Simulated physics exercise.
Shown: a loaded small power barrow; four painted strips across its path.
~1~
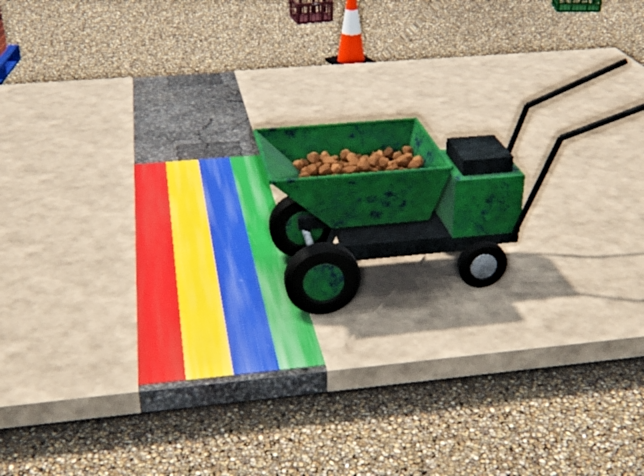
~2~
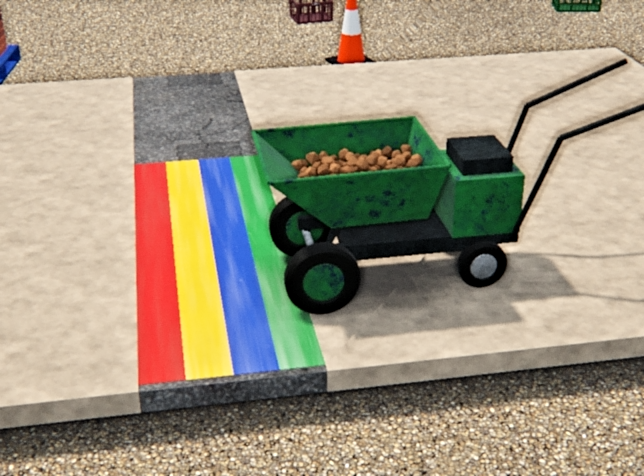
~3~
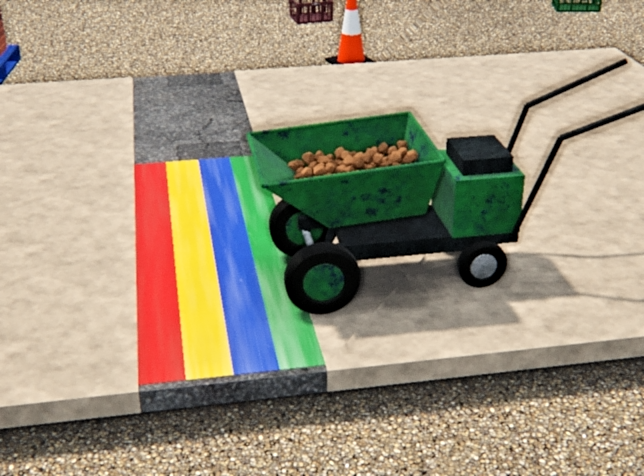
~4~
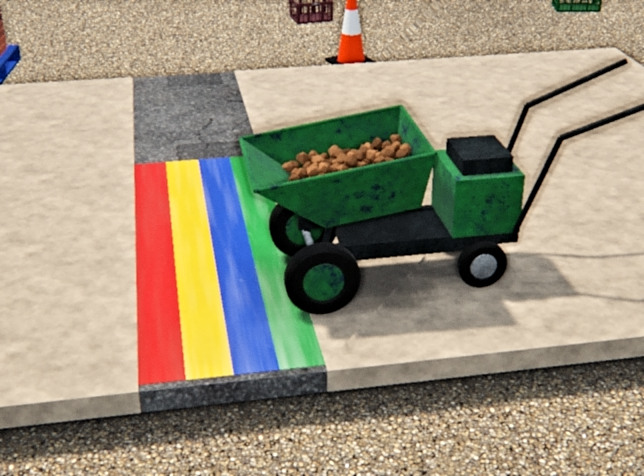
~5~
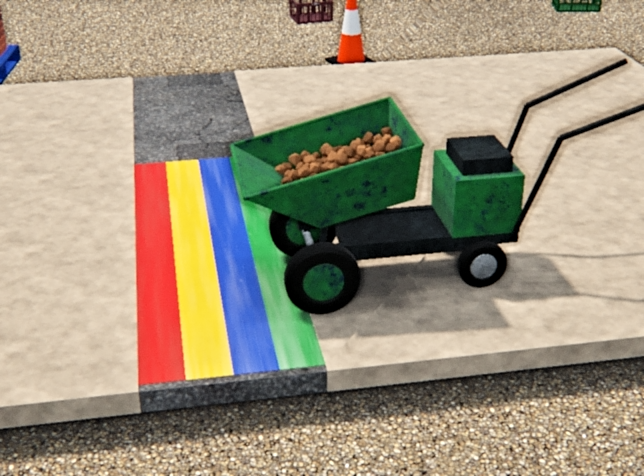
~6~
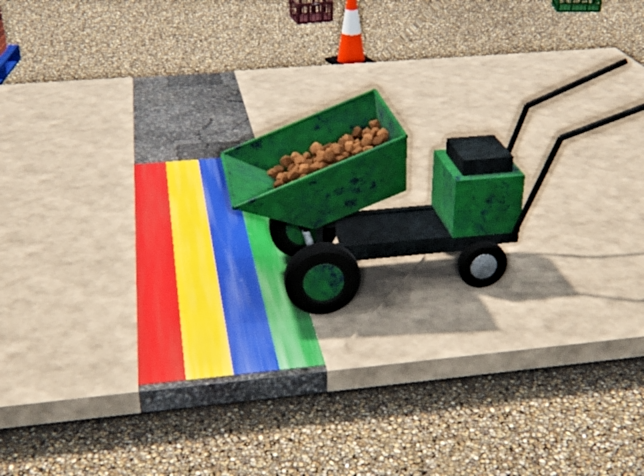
A small green power barrow loaded with brown clods stood beside red, yellow, blue and green strips on a pale slab, and its skip gradually tilted forward to the left while the wheels stayed still.
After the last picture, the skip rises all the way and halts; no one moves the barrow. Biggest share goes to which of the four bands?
Biggest share: Red.
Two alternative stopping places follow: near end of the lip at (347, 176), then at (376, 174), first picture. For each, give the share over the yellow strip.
Roughly 30 and 10 %.
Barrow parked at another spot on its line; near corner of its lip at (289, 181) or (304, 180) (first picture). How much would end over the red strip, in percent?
About 30 percent at the first place and about 30 percent at the second.
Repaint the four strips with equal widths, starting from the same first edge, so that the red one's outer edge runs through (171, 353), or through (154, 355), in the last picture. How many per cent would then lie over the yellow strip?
Shares in turn: 0 %; 0 %.
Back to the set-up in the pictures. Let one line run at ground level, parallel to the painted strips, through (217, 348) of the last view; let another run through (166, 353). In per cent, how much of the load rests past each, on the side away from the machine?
First some 80, then 50 per cent.
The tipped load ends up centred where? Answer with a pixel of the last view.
Around (148, 293).
Soon after the last picture, skip tipped steeply; all in the skip.
A little later, skip tipped right over; about two thirds in the skip; a small part over the yellow strip; about a quarter over the red strip; a stray few off the paint.
Later still, skip tipped right over; about a quarter in the skip; a small part over the yellow strip; about a third over the red strip; about a third off the paint.
At rest, skip tipped right over; about a quarter in the skip; none over the green strip; none over the blue strip; a small part over the yellow strip; about a third over the red strip; about a third off the paint.
